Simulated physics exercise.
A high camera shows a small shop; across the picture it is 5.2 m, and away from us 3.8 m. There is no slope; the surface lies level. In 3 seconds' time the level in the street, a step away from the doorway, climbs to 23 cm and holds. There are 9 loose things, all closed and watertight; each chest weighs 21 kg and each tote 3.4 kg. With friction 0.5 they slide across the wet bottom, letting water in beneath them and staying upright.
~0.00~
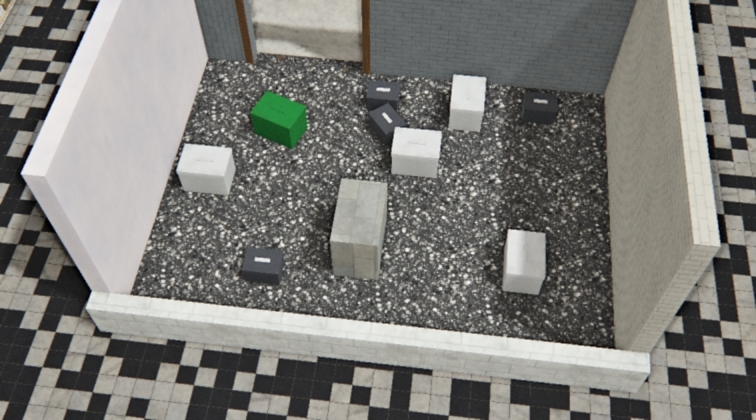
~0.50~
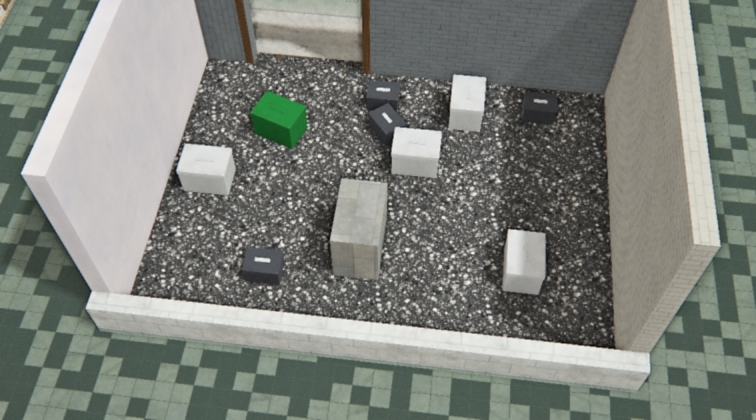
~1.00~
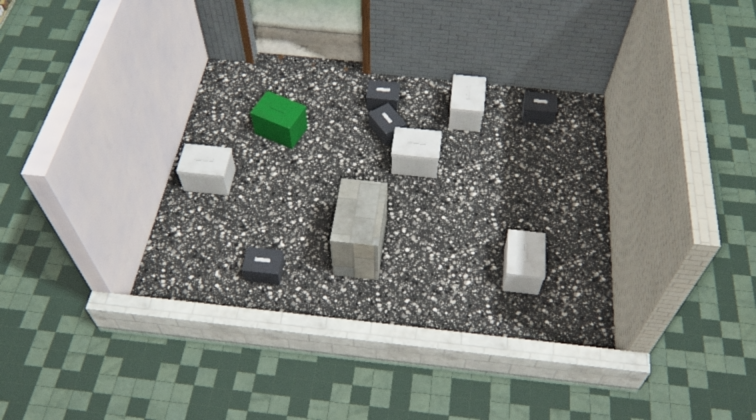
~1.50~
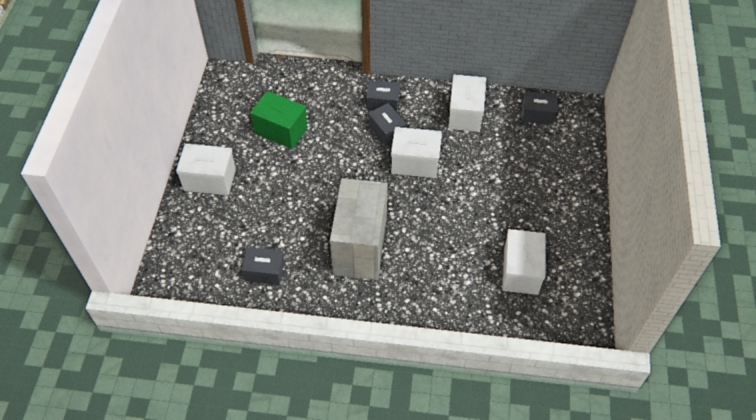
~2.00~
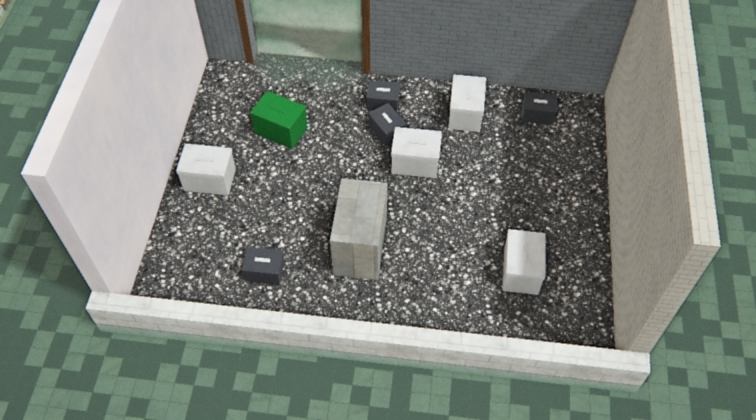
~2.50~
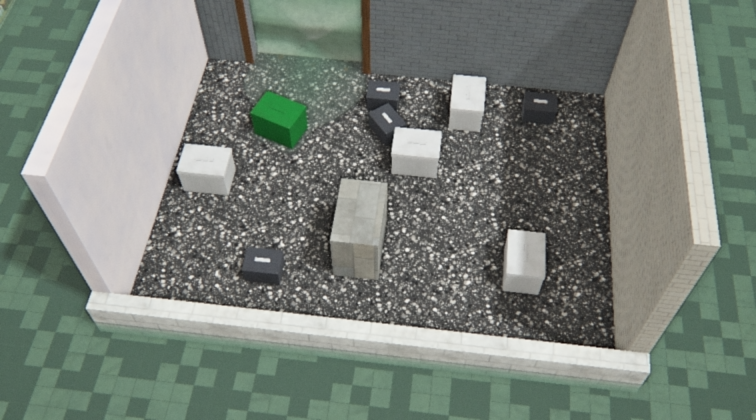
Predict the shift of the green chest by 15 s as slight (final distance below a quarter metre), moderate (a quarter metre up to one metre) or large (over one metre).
The shift is large.
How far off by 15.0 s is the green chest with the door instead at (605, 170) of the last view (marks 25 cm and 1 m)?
In that case the green chest travels far.
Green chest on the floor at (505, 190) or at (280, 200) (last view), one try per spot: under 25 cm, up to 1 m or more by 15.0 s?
Results in order: It covers a small distance; it ends up well away.
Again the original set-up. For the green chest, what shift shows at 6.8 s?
250 cm or so by then.
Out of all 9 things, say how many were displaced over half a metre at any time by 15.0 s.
I make it 9.
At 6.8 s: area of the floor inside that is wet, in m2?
About 16 m2.
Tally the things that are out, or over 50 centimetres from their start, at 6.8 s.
It comes to 3.
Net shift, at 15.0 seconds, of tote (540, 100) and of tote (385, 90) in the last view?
Respectively 200 and 120 cm.
After 3.5 s the green chest is near (268, 129), 0.3 m from its start, aground; 0 afloat.
After 6.8 s the green chest is near (275, 272), 2.3 m from its start, afloat; 3 afloat.
After 11.0 s the green chest is near (573, 303), 4.1 m from its start, afloat; 4 afloat.
After 15.0 s the green chest is near (592, 176), 3.8 m from its start, afloat; 9 afloat.
